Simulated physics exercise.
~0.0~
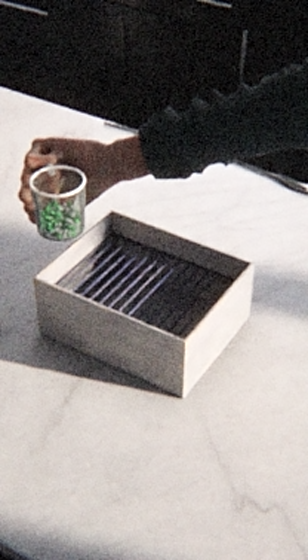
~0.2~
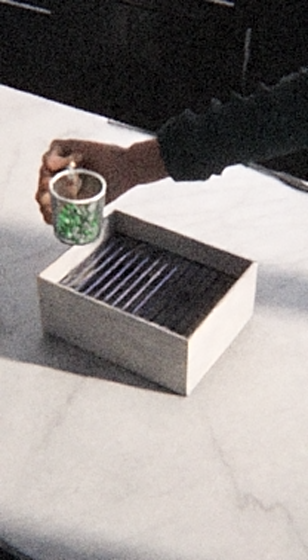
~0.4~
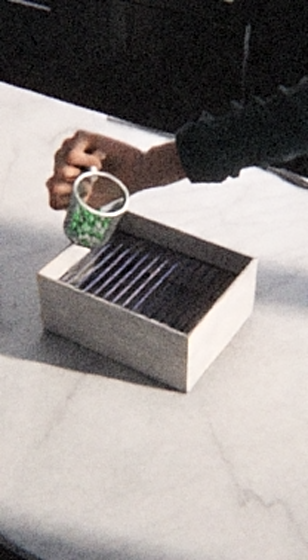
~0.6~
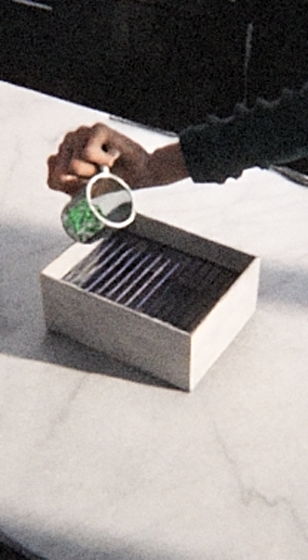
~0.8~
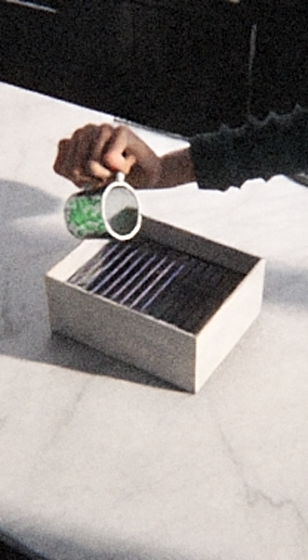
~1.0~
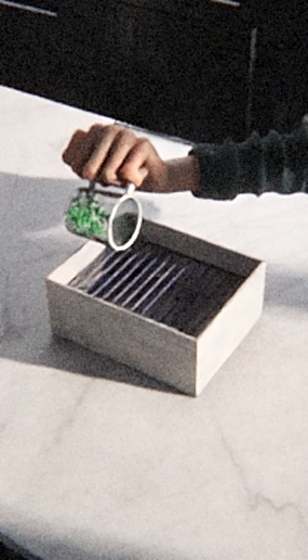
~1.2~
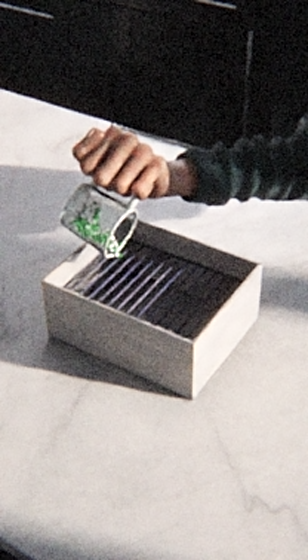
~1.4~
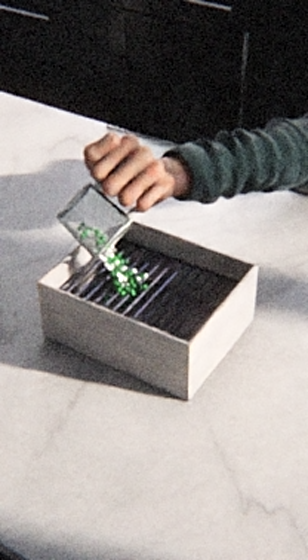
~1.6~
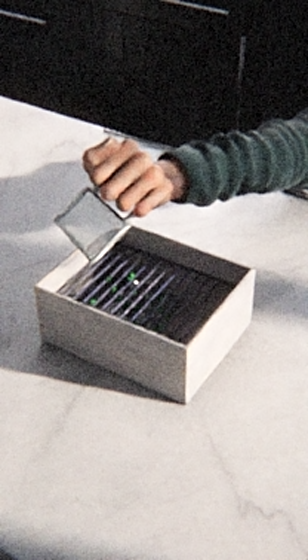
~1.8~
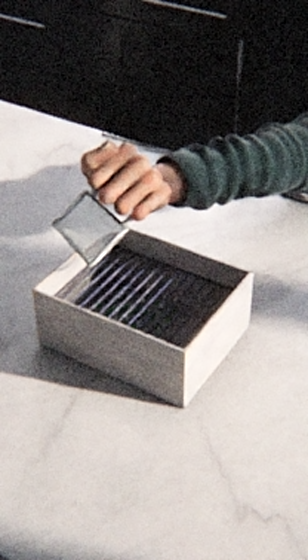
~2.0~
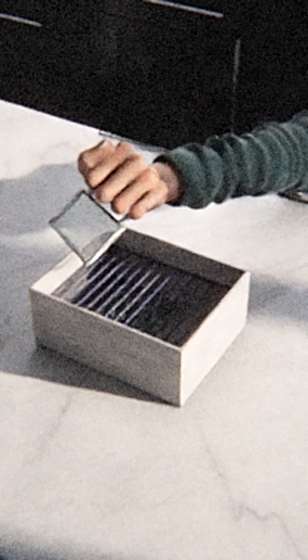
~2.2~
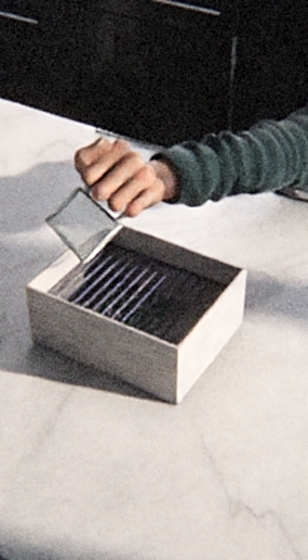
A hand in a dark green sleeve holds a clear cup of green and white pieces beside a pale, open square box on a white marble counter, seen from above at a slant in a slightly swaying view. Dark cabinets stand behind, and a rack of thin parallel wires crosses the box. The hand moves the cup a little to the right over the box's left side and tips it onto its side. As it tilts further, the pieces slide toward the rim and tumble onto the wires. Both colours slip through, leaving the rack bare beneath the empty, upturned cup.
